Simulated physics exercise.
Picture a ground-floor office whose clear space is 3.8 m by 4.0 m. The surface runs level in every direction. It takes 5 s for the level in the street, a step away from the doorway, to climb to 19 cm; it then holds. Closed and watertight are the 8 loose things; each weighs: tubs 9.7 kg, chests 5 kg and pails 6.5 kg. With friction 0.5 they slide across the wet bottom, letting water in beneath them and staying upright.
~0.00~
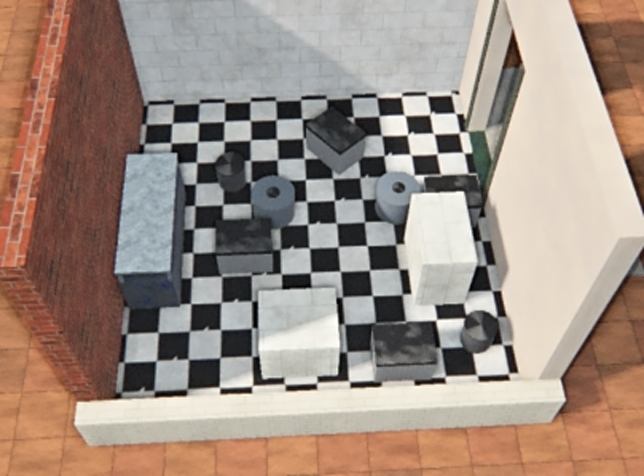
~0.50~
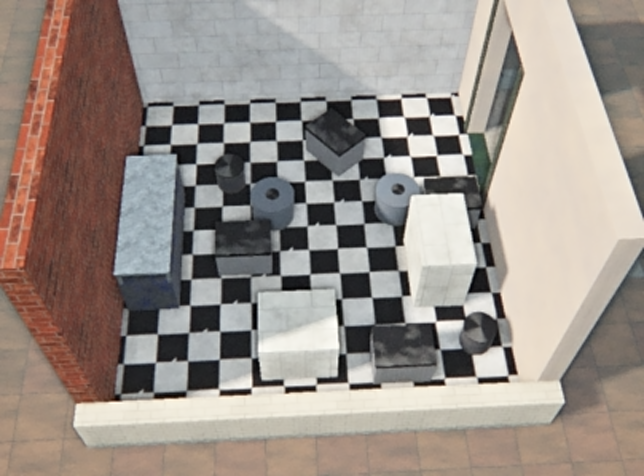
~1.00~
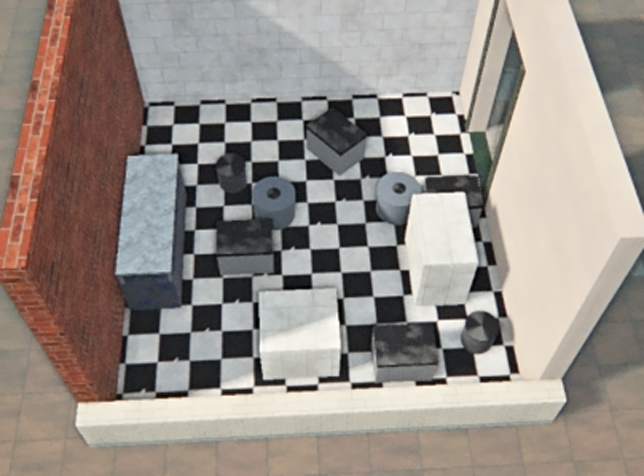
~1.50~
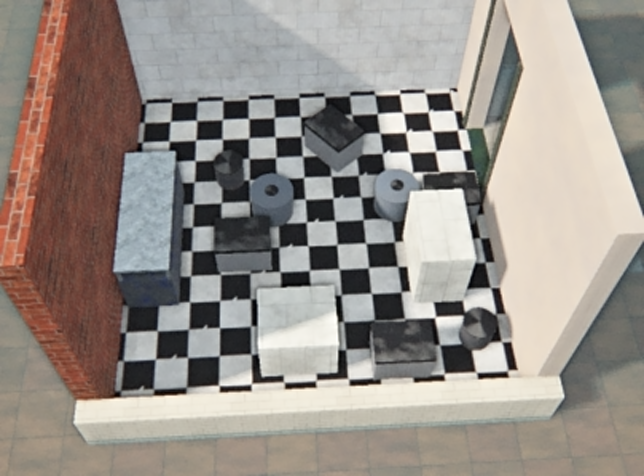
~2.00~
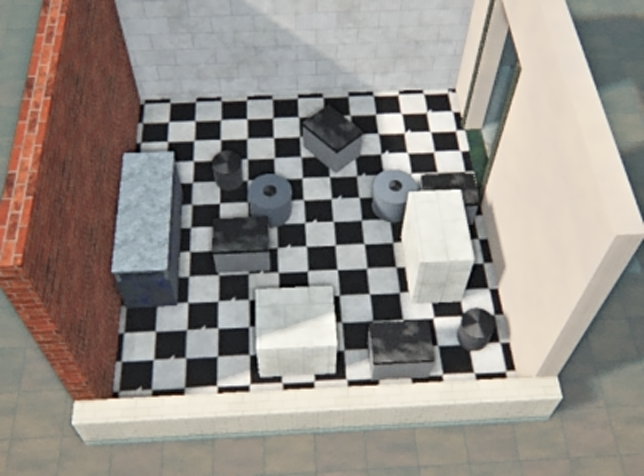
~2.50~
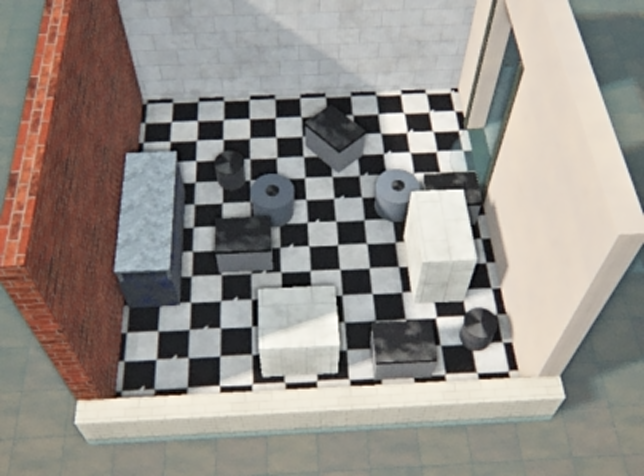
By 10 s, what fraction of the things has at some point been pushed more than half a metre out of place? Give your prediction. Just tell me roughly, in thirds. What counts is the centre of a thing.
Roughly one to two thirds.
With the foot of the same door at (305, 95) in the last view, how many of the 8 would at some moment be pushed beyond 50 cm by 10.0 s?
You'd get 4 in that case.
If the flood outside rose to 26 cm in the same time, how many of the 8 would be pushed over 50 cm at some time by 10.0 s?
With that change, 5 of them.
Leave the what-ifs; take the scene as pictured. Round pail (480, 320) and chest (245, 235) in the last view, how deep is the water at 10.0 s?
Roughly 2 and 4 cm.
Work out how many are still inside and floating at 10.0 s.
By my count, 4.
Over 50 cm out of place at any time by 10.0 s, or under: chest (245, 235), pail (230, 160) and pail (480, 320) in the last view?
Result, in turn: Exceeded / stayed within / stayed within.
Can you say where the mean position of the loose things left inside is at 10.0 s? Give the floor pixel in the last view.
That lands at roughly (314, 265).
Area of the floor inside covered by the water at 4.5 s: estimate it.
I'd estimate close to 3.5 m2.
After 3.5 s 0 of 8 are over 50 cm from their spots; 0 afloat.
After 4.5 s 0 of 8 are over 50 cm from their spots; 0 afloat.
After 7.0 s 2 of 8 are over 50 cm from their spots; 1 afloat.
After 10.0 s 4 of 8 are over 50 cm from their spots, and 4 have been at some point; 4 afloat.
